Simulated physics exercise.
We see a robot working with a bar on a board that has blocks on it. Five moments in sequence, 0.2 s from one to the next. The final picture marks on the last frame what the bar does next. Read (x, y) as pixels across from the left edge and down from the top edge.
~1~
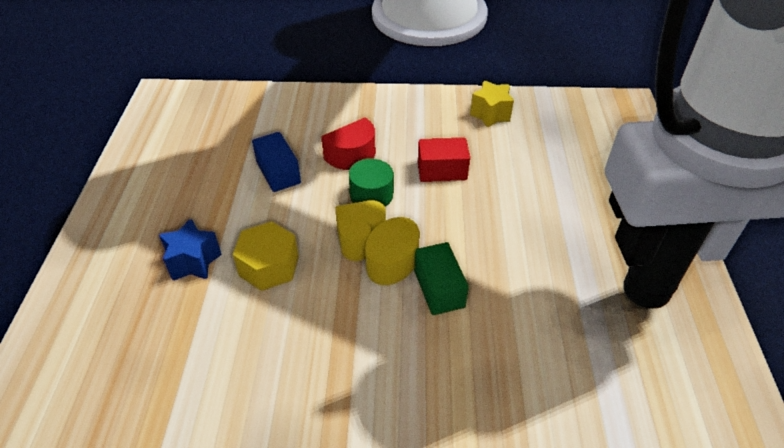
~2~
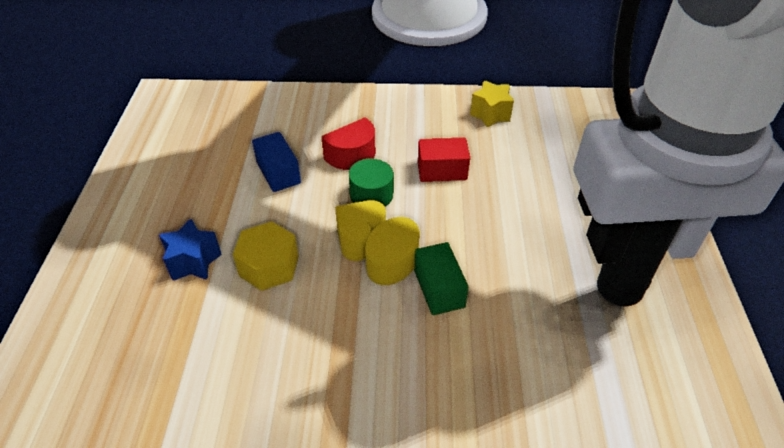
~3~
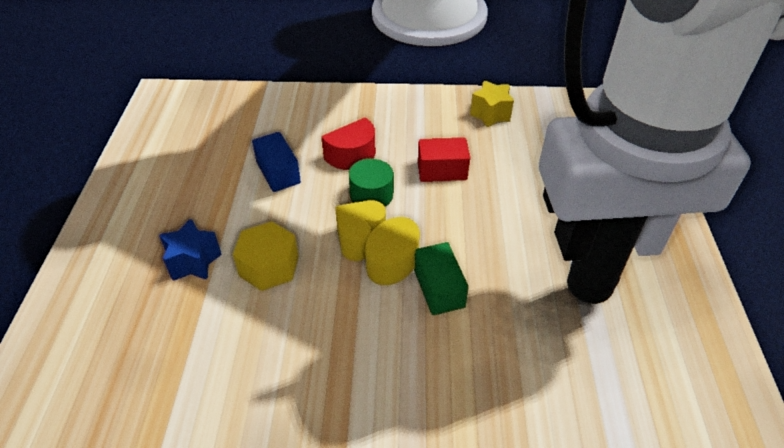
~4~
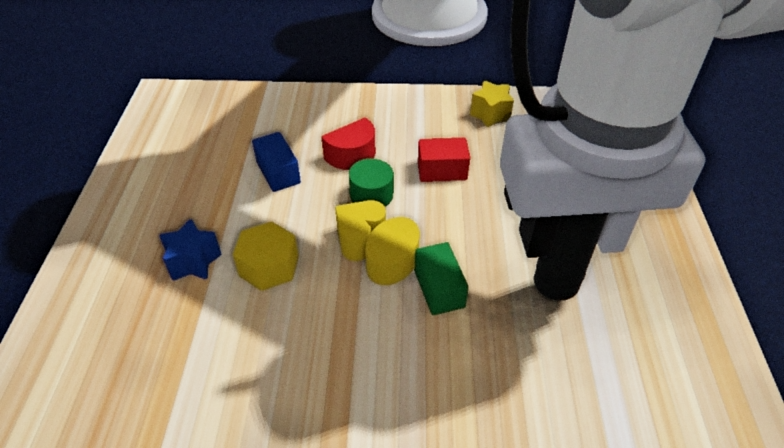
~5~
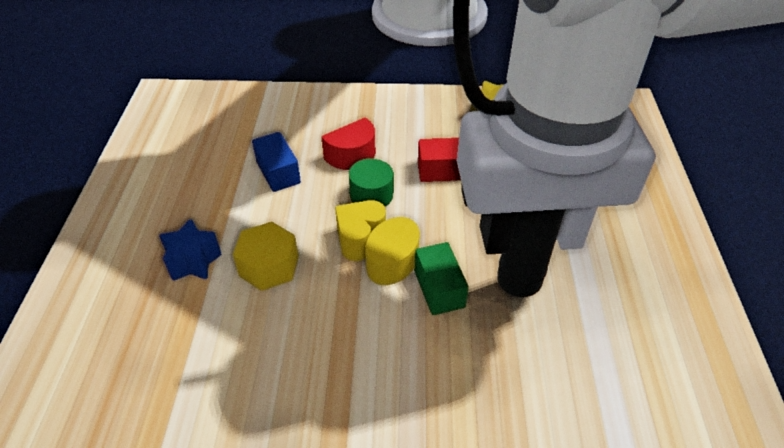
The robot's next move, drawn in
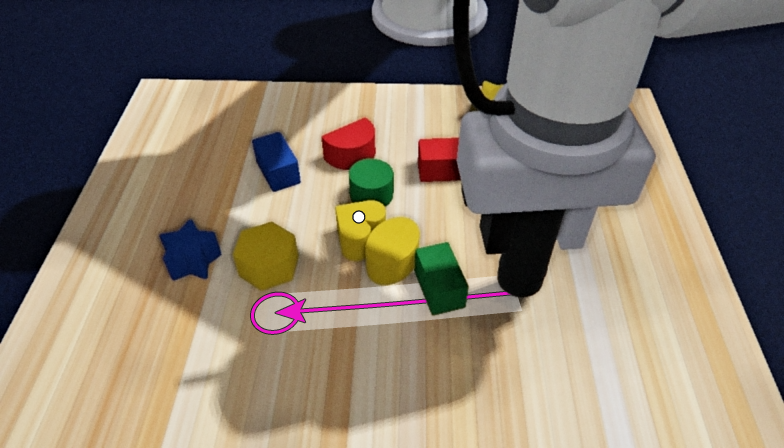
A robot arm moves its black bar left across a wooden board of still, colored blocks.
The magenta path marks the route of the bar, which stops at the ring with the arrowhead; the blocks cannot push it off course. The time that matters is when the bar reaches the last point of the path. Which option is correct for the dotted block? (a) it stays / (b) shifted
I choose b.
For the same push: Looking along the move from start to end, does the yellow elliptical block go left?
No - that is not the case.
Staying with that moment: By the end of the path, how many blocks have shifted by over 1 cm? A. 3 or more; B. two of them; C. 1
The correct letter is A.
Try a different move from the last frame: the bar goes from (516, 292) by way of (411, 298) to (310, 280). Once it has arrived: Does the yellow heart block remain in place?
The answer is no.
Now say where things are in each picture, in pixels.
Lower end of the bar at (646, 291), tops of blocks, yellow hexagon at (264, 244), yellow heart block at (359, 217), yellow elliptical block at (393, 239), green rectangle at (441, 267), in the first picture.
Bar at (619, 289), blocks as before, in the second picture.
Bar at (589, 286), blocks as before, in the third picture.
Bar at (556, 283), blocks as before, in the fourth picture.
Bar at (519, 280), yellow hexagon at (264, 244), yellow heart block at (359, 217), yellow elliptical block at (393, 239), green rectangle at (441, 267), in the fifth picture.
The drawn path runs straight from (516, 292) to (276, 313); the dot is on the yellow heart block.
What follows on the original path. One third of the way, bar at (439, 288); yellow heart block at (347, 210); yellow elliptical block at (381, 230); green rectangle at (397, 264), turned 65° clockwise.
Two thirds of the way, bar at (356, 295); yellow heart block at (333, 197), turned 20° clockwise; yellow elliptical block at (359, 220), turned 30° clockwise; green rectangle at (347, 254), turned 100° clockwise.
At the end, bar at (273, 301); yellow hexagon not moved; yellow heart block at (333, 197), turned 20° clockwise; yellow elliptical block at (359, 220), turned 30° clockwise; green rectangle at (347, 253), turned 100° clockwise.
